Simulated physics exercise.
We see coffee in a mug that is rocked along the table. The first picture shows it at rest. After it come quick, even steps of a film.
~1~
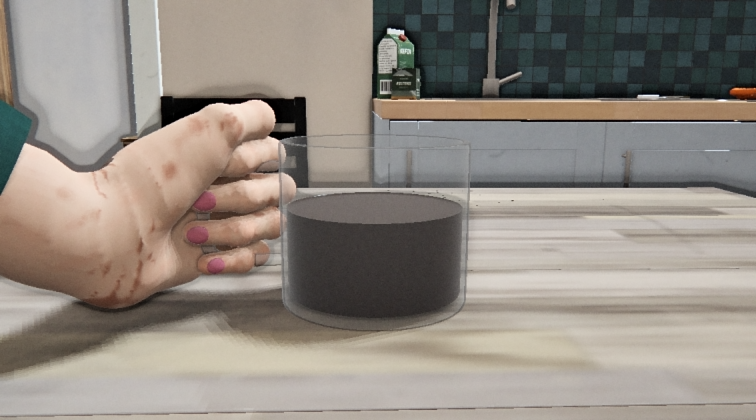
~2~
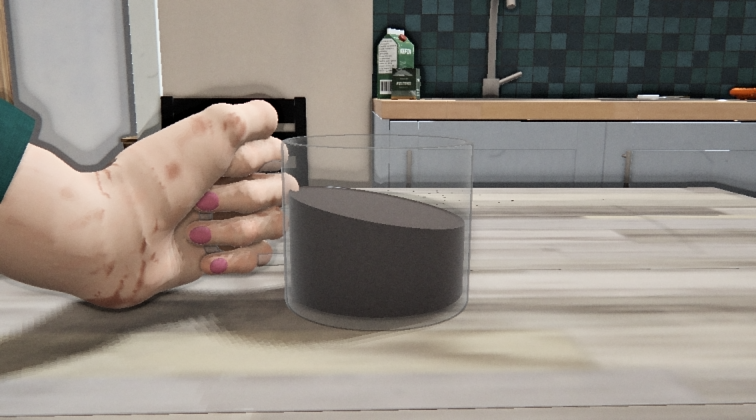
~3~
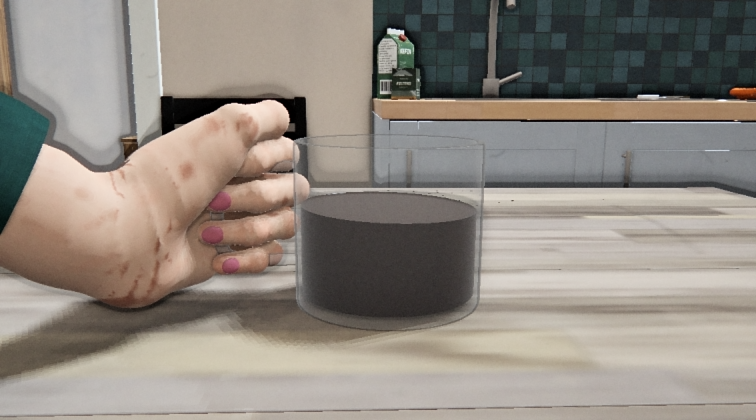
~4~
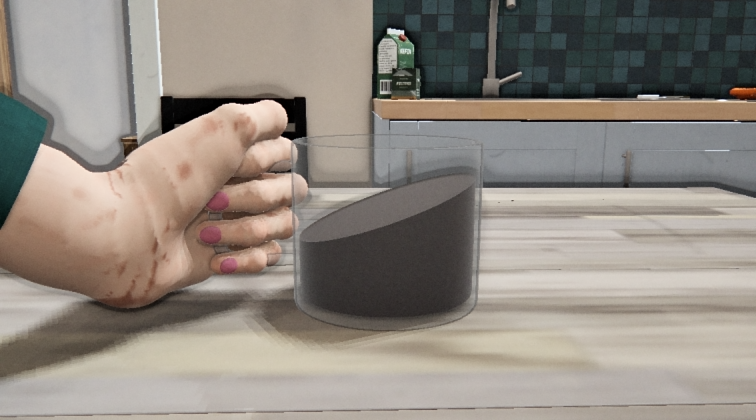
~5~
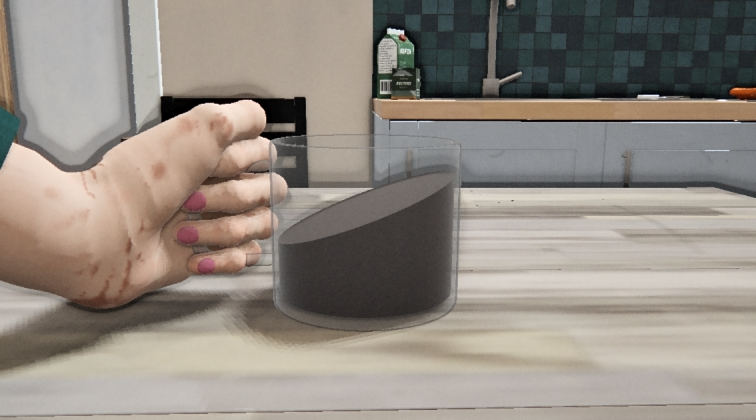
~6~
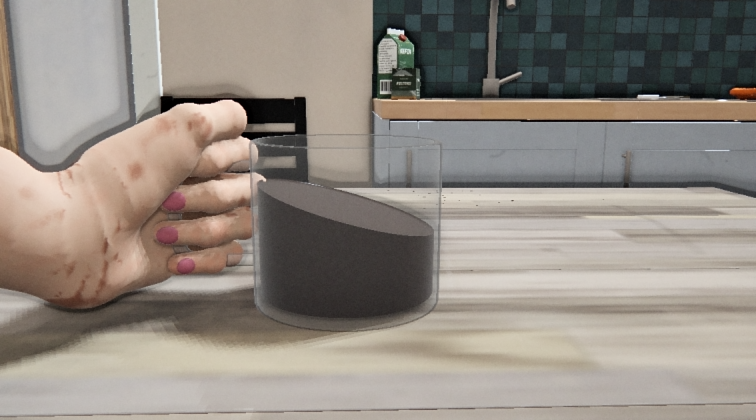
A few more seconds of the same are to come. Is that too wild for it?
At that beat the mug loses some.
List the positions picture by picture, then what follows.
Mug (375, 214) about half full; at rest, in the first frame.
Mug about half full, surface at (376, 207); surface clearly higher on the left, in the second frame.
Mug (387, 214) about half full; surface about level, in the third frame.
Mug about half full, surface at (386, 207); surface much higher on the right, in the fourth frame.
Mug (365, 214) about half full; surface much higher on the right, in the fifth frame.
Mug about half full, surface at (347, 207); surface clearly higher on the left, in the sixth frame.
A moment on, the highest wave so far goes over the rim.
When it is over, the highest wave so far goes over the rim; some is on the top.
